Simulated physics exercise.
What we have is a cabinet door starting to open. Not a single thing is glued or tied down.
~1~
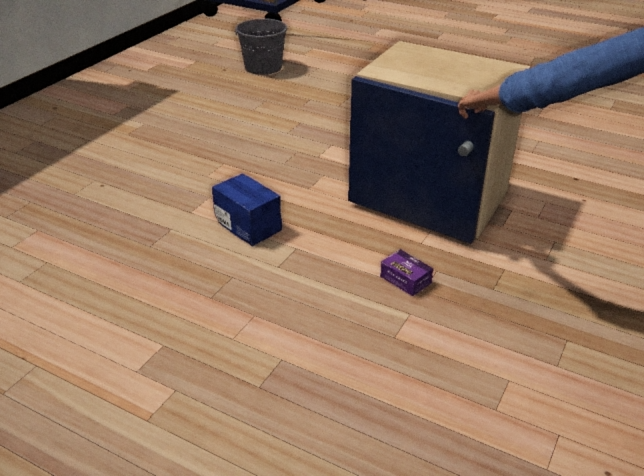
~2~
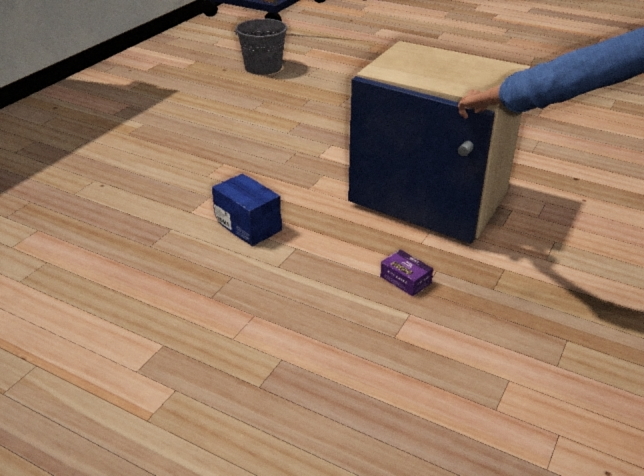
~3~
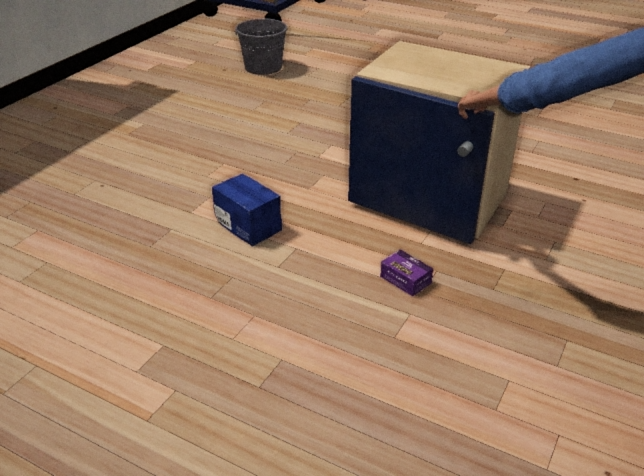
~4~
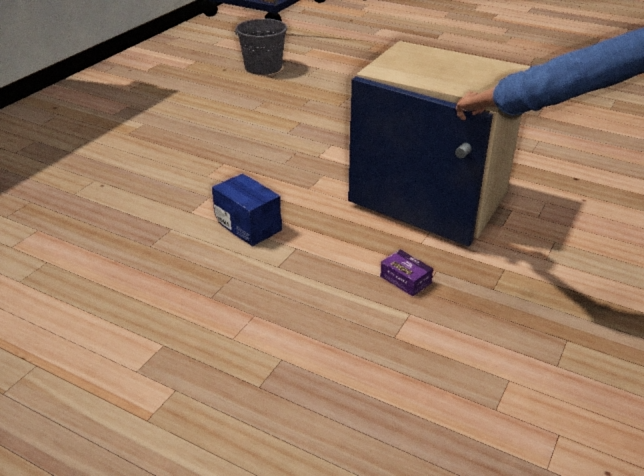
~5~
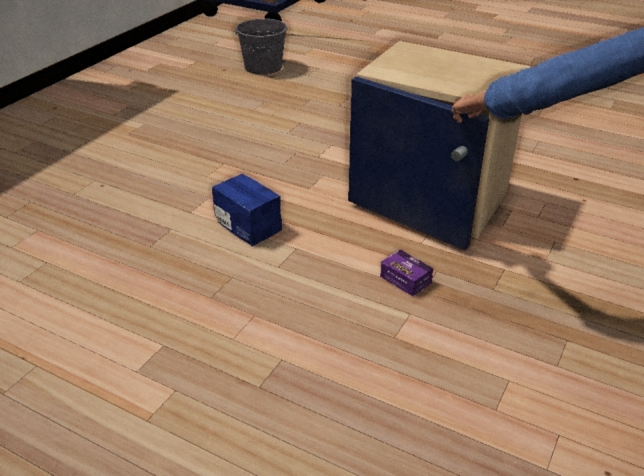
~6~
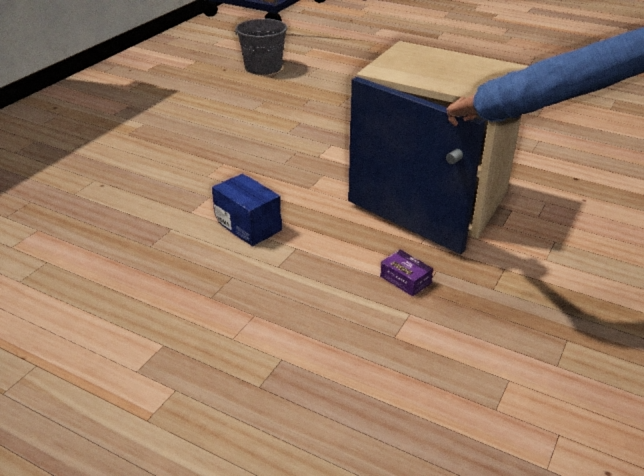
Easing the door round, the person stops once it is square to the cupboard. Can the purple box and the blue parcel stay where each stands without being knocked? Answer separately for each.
The purple box is pushed along; the blue parcel remains where it is.
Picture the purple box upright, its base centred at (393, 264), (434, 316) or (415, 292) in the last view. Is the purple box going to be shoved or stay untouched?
Trial 1: Takes a hit. Trial 2: Is never reached. Trial 3: Takes a hit.
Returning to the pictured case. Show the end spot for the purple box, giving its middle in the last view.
About (262, 274).
Then, 0.88 s later than the last frame, door 52° open; purple box shifted about its own width near (362, 281); blue parcel at rest near (247, 209).
When it is over, the purple box gets knocked, near (262, 274); the blue parcel escapes contact, near (247, 209).
